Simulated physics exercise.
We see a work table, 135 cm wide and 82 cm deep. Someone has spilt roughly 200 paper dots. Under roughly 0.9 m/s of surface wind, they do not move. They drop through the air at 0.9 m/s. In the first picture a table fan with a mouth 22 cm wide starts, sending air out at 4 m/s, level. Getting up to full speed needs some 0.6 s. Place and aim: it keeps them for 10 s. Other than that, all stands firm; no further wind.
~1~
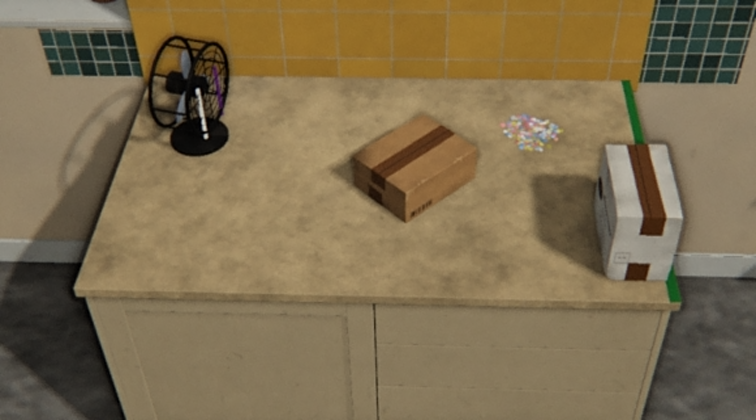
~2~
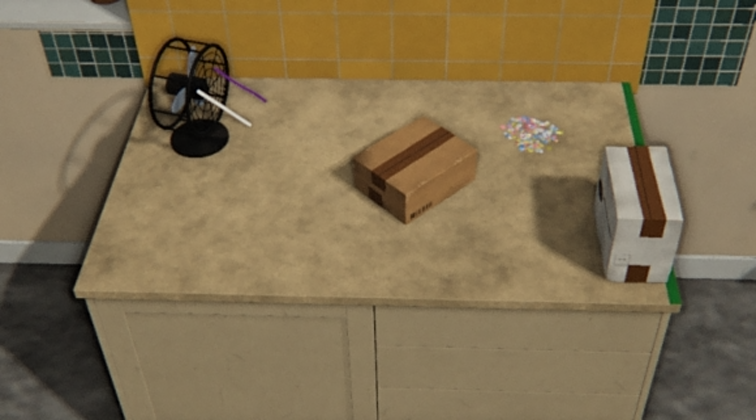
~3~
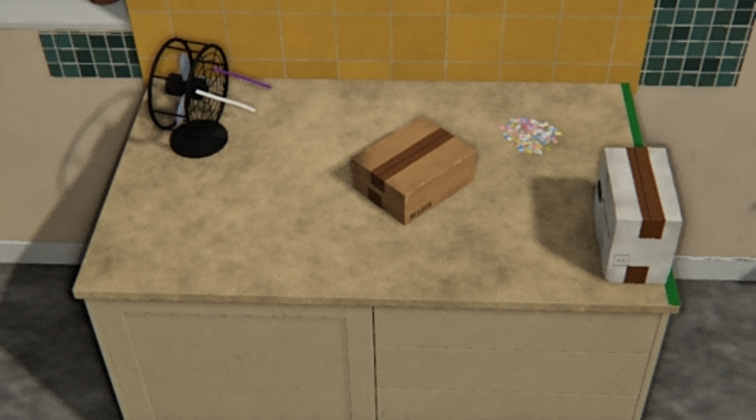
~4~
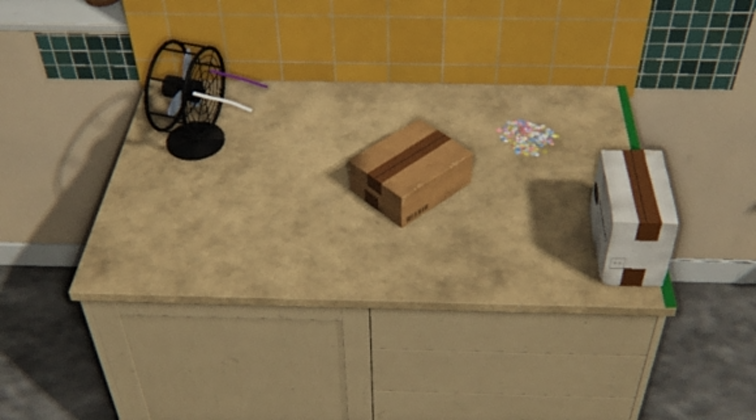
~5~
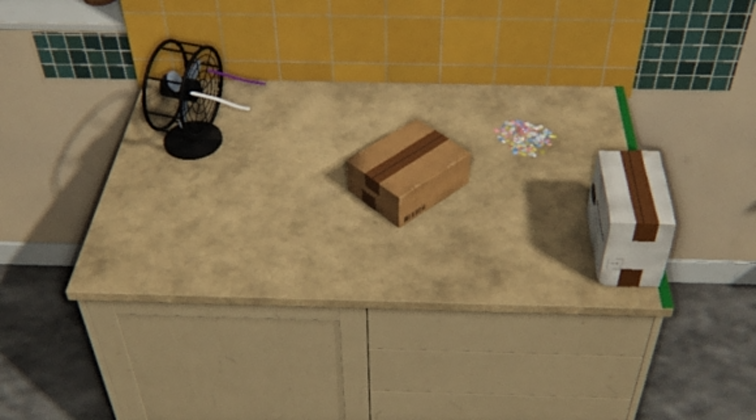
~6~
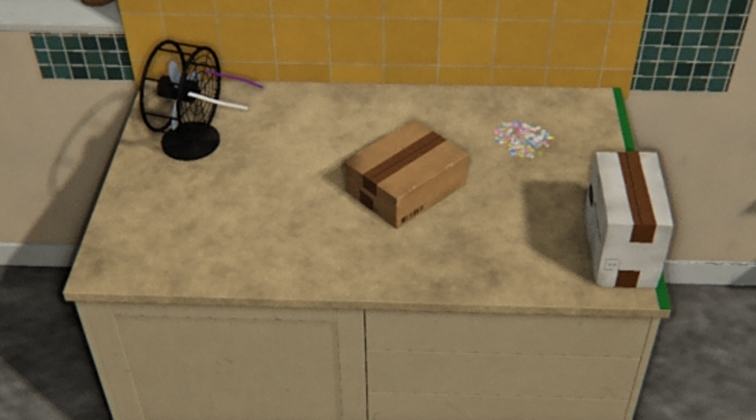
A work table holding two taped boxes and scattered paper dots, with a table fan starting up and its ribbons streaming rightward.
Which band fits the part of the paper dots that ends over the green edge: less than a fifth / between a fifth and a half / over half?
Of the paper dots, over half end over the green edge.
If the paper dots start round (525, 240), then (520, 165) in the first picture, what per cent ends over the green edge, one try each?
It goes 25 % first, then 80 %.
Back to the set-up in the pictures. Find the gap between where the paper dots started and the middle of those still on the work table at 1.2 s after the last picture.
Around 5 cm from the start.
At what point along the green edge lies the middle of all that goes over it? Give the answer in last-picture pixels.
Near (628, 119).
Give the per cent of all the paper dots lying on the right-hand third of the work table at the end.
0 %.
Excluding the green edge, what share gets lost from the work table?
0 %.
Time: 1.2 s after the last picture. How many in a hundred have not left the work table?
Estimate: Around 60 percent.
Then, 1.2 s after the last picture, 100 % are on the move or not yet settled, 36 % are over the green edge; the middle of those still in play is near (570, 133).
Then, 2.4 s after the last picture, 20 % are on the move or not yet settled, 90 % are over the green edge.
Then, 4.7 s after the last picture, 2 % are on the move or not yet settled, 99 % are over the green edge.
Then, 9.2 s after the last picture, at the end, 100 % are over the green edge.
